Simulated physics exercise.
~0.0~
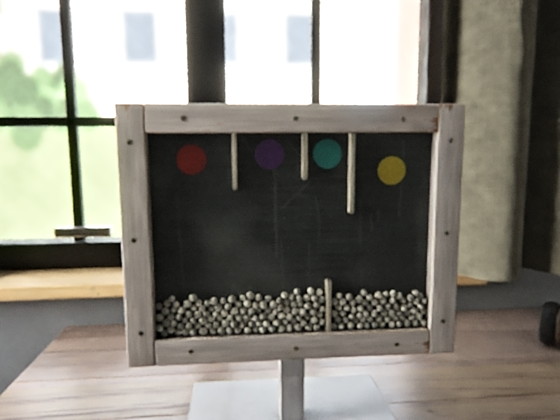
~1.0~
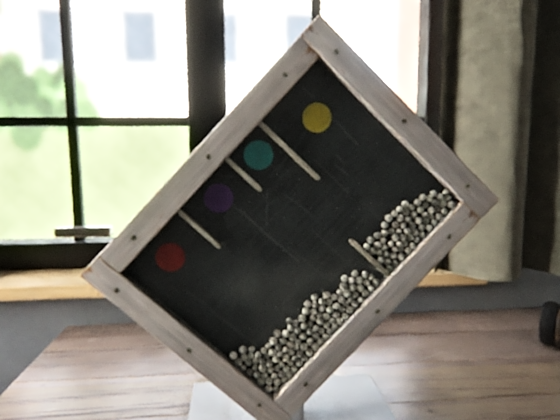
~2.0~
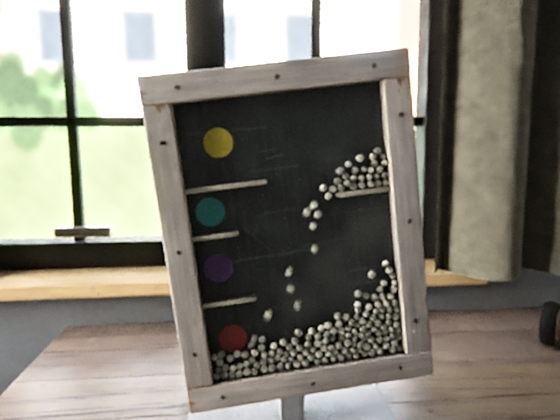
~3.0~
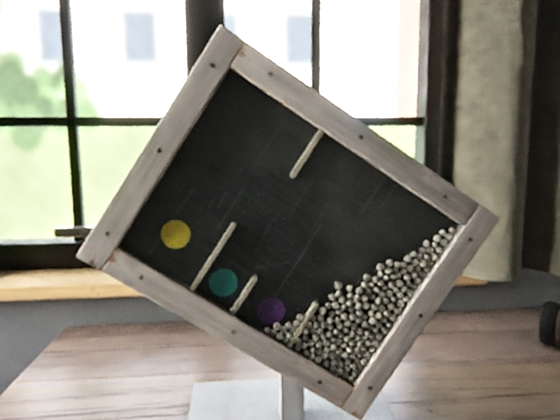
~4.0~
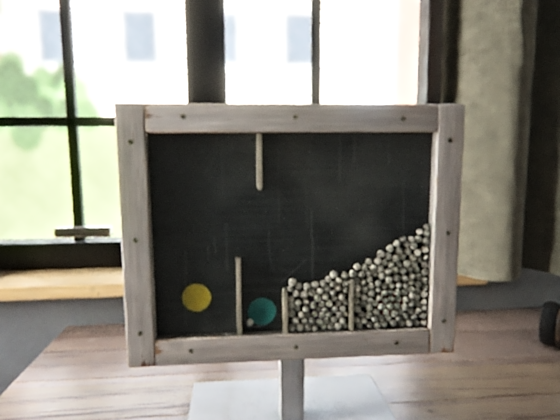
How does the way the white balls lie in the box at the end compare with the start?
At the start they lie in a low, fairly even layer across the whole bottom, while at the end they are heaped on the right side, sloping up toward the right wall.
The clip opens on an upright framed box by a window, with small white balls spread along its bottom and four coloured stickers beneath its top edge. The box turns counterclockwise, and the balls bank up along the lower right side. As it stands on end, some balls rest on a short divider while others spill off it onto the heap below. The turning continues, and the pile slides over the red and purple stickers. Finally the box is level and upside down, with the heap sloping up to the right and the yellow and turquoise stickers still showing.
